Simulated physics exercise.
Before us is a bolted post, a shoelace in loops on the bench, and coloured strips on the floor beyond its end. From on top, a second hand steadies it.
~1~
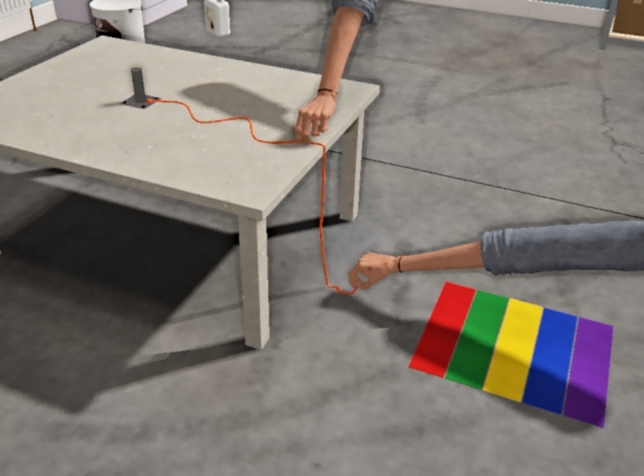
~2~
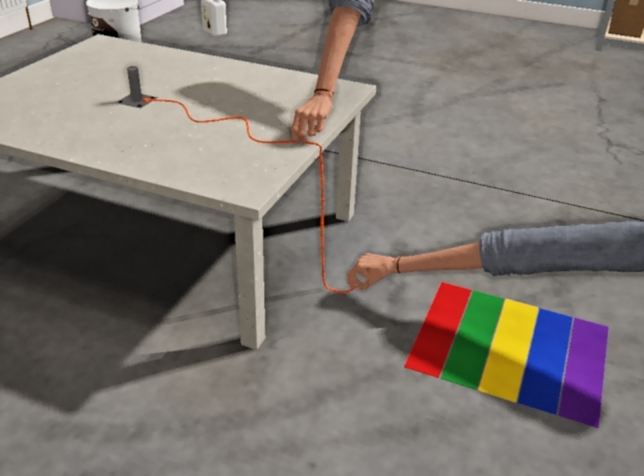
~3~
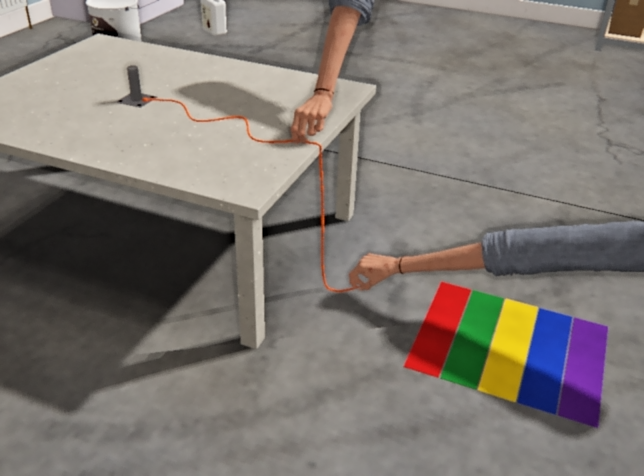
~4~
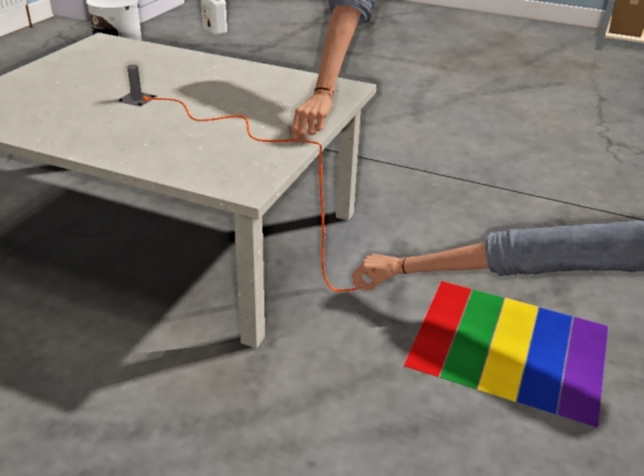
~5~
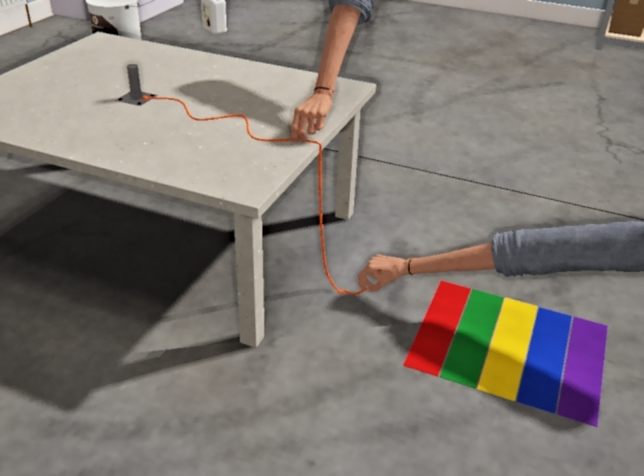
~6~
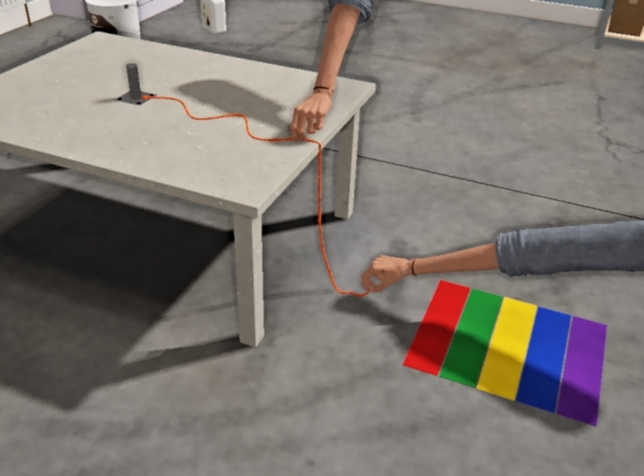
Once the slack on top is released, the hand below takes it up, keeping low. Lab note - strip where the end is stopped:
Yellow strip.
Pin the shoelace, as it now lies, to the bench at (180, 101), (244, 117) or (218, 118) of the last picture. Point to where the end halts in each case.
Approximately at (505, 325), at (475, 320) and at (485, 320), in that order.
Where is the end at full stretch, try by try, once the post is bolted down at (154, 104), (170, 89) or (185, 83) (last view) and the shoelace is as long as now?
(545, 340), (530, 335) and (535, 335).
A little later, end near (450, 312); over red.
Next, end near (489, 323); over green.
When it is tight, end near (512, 329); over yellow. It halts on the yellow strip.
